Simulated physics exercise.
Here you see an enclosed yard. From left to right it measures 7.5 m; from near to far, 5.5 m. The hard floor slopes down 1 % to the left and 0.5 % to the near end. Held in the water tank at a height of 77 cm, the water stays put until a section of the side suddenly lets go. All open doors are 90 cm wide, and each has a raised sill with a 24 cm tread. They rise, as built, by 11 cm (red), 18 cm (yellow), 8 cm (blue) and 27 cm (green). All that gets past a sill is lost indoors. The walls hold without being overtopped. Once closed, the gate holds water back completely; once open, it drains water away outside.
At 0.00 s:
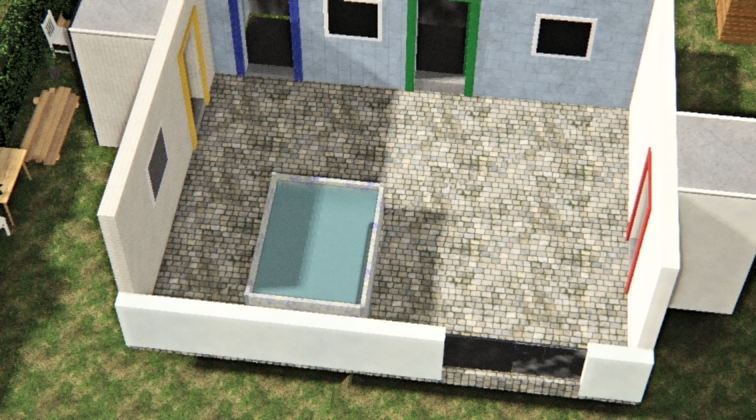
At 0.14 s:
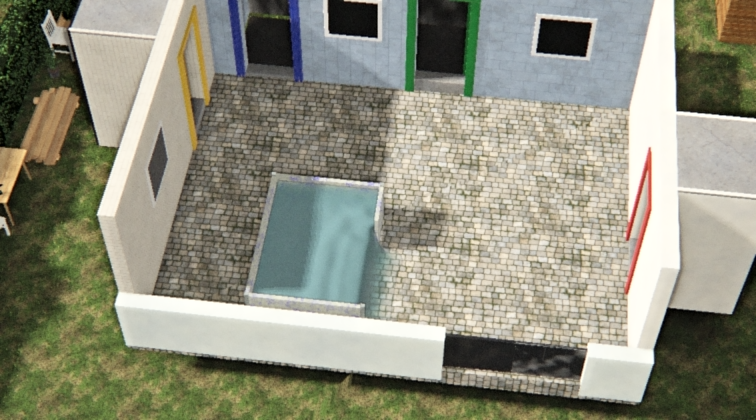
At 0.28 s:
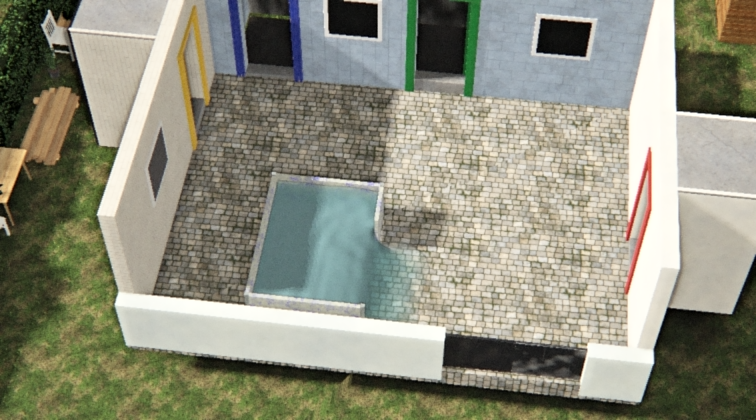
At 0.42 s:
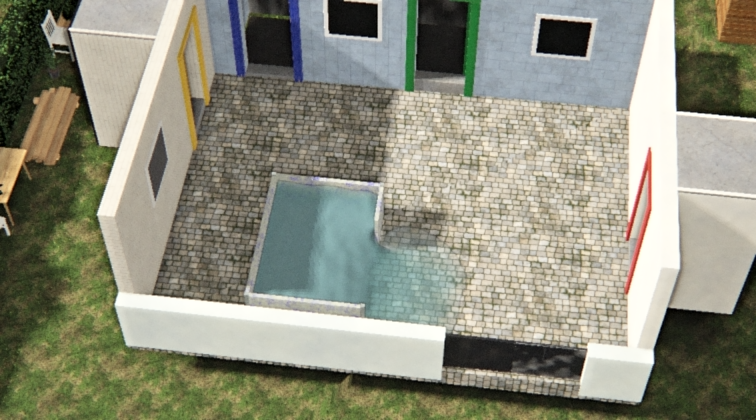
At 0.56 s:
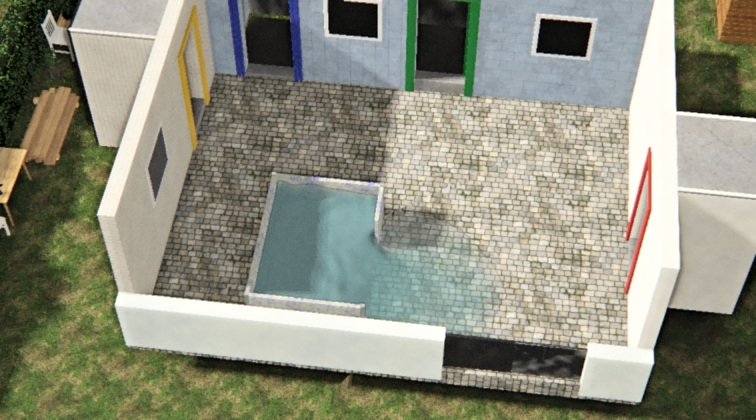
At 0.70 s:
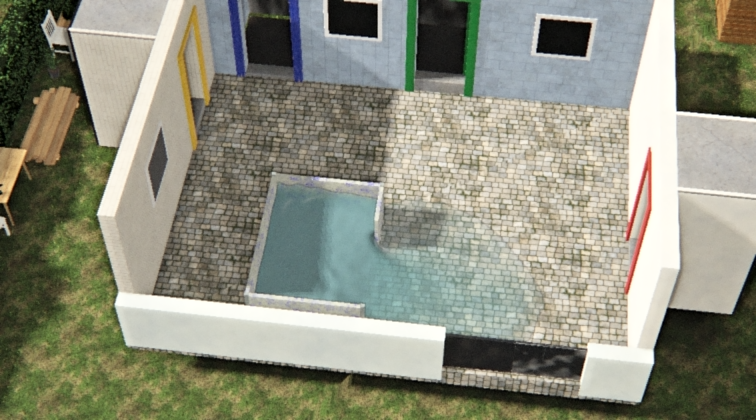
In an enclosed paved yard with blue, green and yellow door surrounds, water sits still in a rectangular tank, then pours out through a gap in its right side and spreads rightward across the stones in a widening, shallow sheet.
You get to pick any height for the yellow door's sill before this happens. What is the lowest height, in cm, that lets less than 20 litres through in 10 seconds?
About 12.5 cm.
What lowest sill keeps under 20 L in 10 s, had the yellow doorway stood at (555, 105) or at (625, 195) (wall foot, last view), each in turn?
About 21 cm for the first and 10.5 cm for the second.
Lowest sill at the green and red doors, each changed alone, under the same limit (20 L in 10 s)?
You'd want about 6.5 centimetres at green and about 23 centimetres at red.
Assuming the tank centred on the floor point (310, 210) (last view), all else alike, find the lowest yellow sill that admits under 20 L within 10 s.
Close to 12.0 cm would do it.
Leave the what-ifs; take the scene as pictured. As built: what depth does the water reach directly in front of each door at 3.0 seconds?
Lab note, cm: Red 22; yellow 0; blue 0; green 0.
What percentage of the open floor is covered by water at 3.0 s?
Wet: Close to 40 %.
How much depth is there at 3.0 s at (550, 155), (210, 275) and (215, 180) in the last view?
Depths of roughly 1 cm, 0 cm and 0 cm, in that order.
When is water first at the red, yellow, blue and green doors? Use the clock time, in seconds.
Arrival times - red: 1.2 s; yellow: 6.0 s; blue: 5.0 s; green: 4.0 s.
After 1.4 s water covers 35 % of the floor, deepest (52 cm) near (621, 375); it has not reached the yellow door.
After 3.0 s water covers 40 % of the floor, deepest (34 cm) near (585, 372); it has not reached the yellow door.
After 10.0 s water covers 100 % of the floor, deepest (17 cm) near (144, 326); 15 cm at the yellow door, 0 litres in over its 18 cm sill.
At the yellow door as built, the water arrived by 6.1 s and peaked near 18 cm at 7.2 s.
With a sill of 10.5 cm, 41 litres would have come in within the 10 s; with 14 cm, 9 litres. So under 20 litres takes about 12.5 cm.
